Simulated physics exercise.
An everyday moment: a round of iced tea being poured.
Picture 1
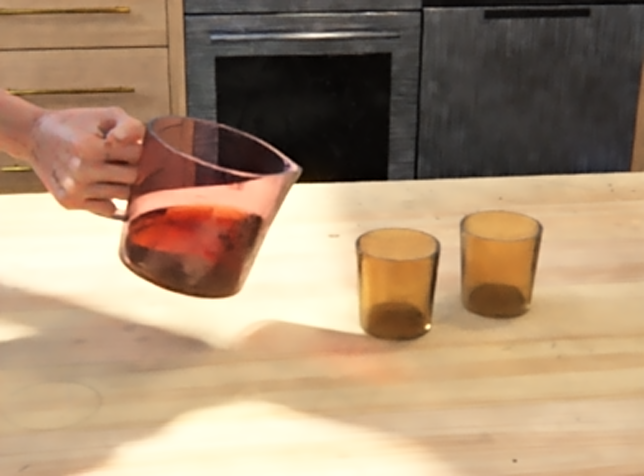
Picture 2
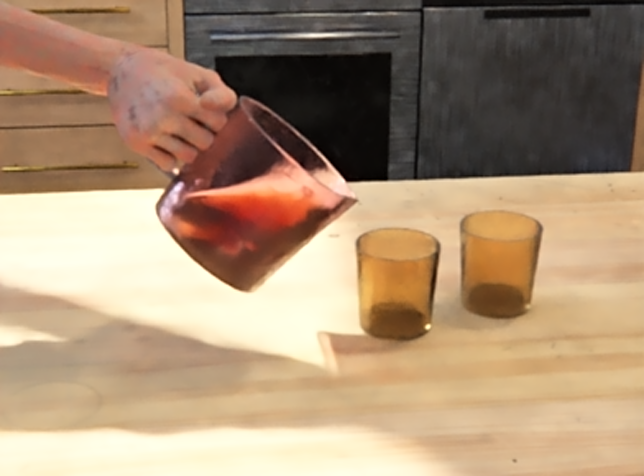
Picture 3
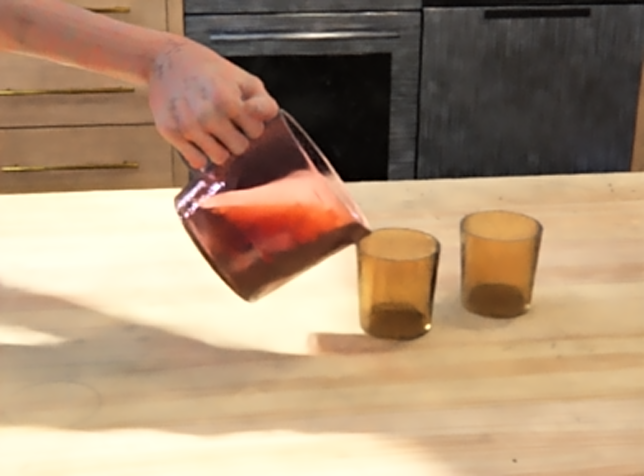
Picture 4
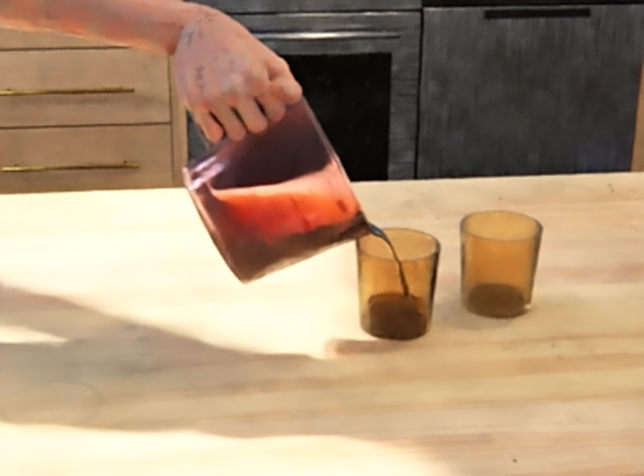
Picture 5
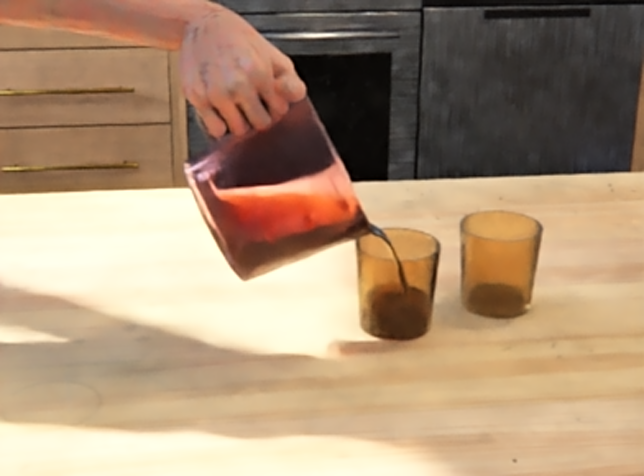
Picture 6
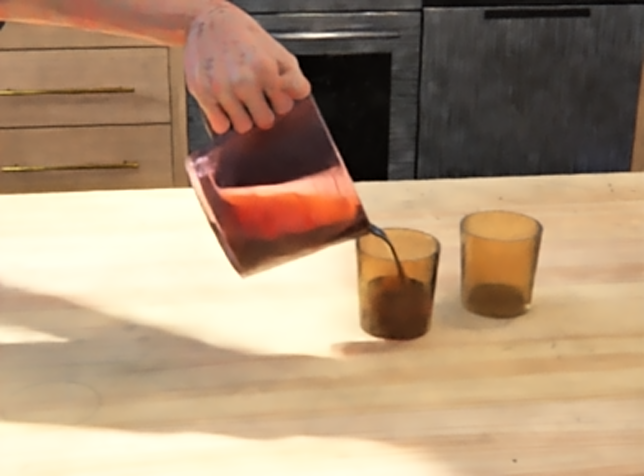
A hand at the left holds a clear, pink-tinted jug of reddish tea over a pale wooden counter, moves it right and tips it steeply toward the nearer of two amber glasses. The still view looks slightly down across the counter, with wooden drawers and a dark oven behind. A thin dark stream then runs from the spout into that glass, where the level rises, while the right-hand glass stays untouched.
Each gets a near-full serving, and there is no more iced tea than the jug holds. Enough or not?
It falls short.
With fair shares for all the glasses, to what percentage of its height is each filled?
About 75 per cent.
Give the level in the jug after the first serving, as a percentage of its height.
Close to 10 %.
Shortly, the first is about two thirds full.
Then, the first is done and the jug has about a third of its load.
At the finish, the jug is empty with one filled and the next at about two thirds of a serving.
